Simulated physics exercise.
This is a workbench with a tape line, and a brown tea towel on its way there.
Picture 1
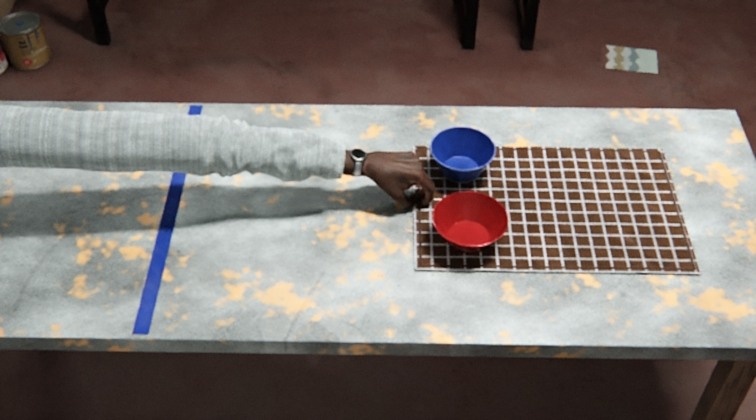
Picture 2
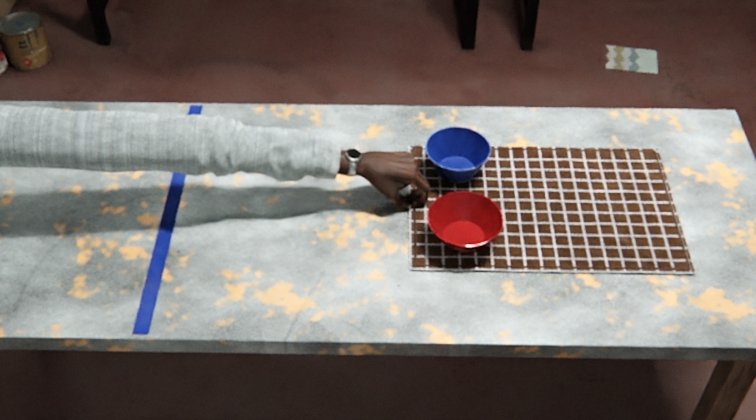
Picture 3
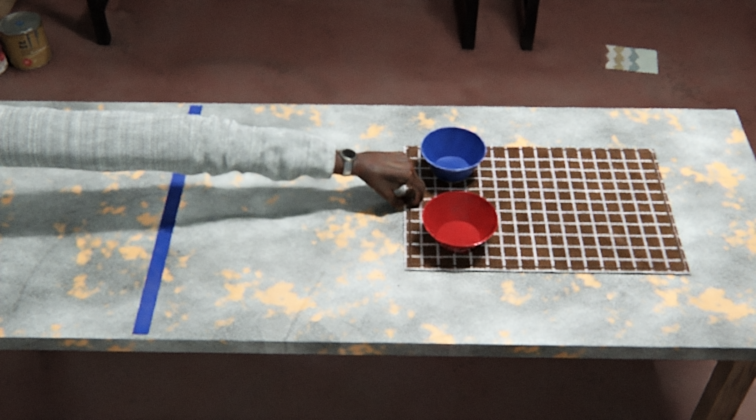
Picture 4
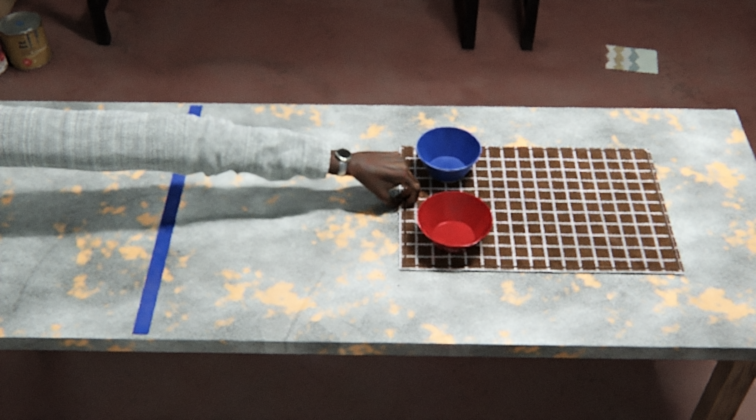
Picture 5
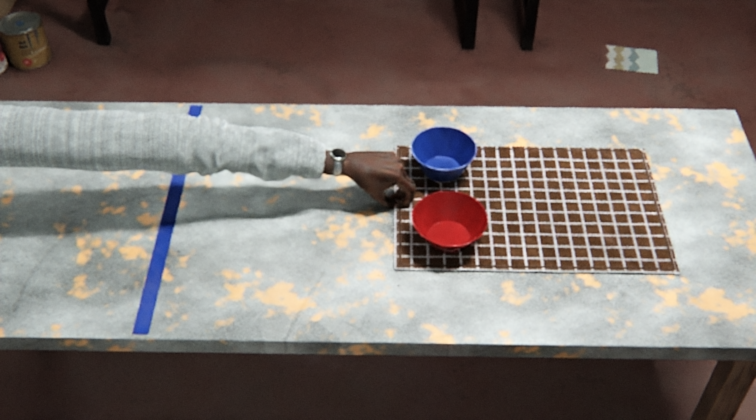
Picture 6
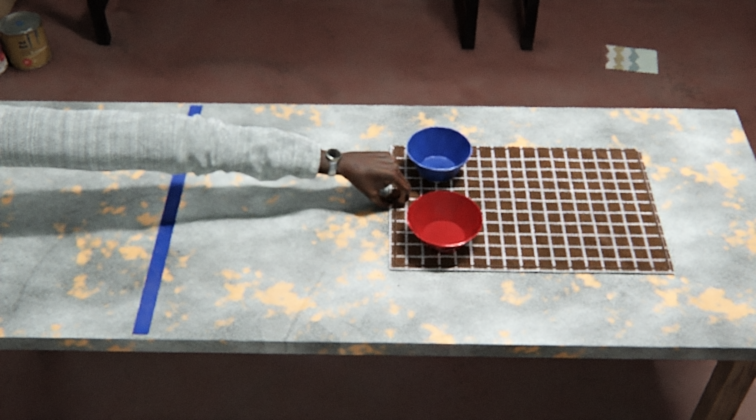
A hand slowly pulls a brown checked cloth carrying two bowls slightly to the left.
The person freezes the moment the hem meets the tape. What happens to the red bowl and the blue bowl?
In the end the red bowl stays on the cloth; the blue bowl remains aboard.
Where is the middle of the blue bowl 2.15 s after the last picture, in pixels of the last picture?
Close to (236, 156).
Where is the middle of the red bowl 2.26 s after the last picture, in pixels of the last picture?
Close to (219, 225).
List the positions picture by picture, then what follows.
In the first picture, tea towel end (415, 270); red bowl (470, 218); blue bowl (463, 148); tape (146, 311).
In the second picture, tea towel end (410, 270), far hem (695, 274); blue bowl (458, 148).
In the third picture, tea towel end (405, 270); red bowl (460, 218).
In the fourth picture, tea towel end (400, 270), far hem (685, 274); blue bowl (449, 148).
In the fifth picture, tea towel end (394, 270); red bowl (450, 218).
In the sixth picture, tea towel end (390, 270), far hem (674, 274); red bowl (445, 217); blue bowl (439, 147); tape (146, 311).
Then, 2.15 s later than the last view, hem at the tape; red bowl on the cloth near (227, 225); blue bowl on the cloth near (236, 156).
Then, 2.26 s later than the last view, hem at the tape; red bowl on the cloth near (219, 225); blue bowl on the cloth near (229, 156).
Finally, hem at the tape; red bowl on the cloth near (219, 225); blue bowl on the cloth near (229, 156). The red bowl remains aboard and the blue bowl keeps its seat.
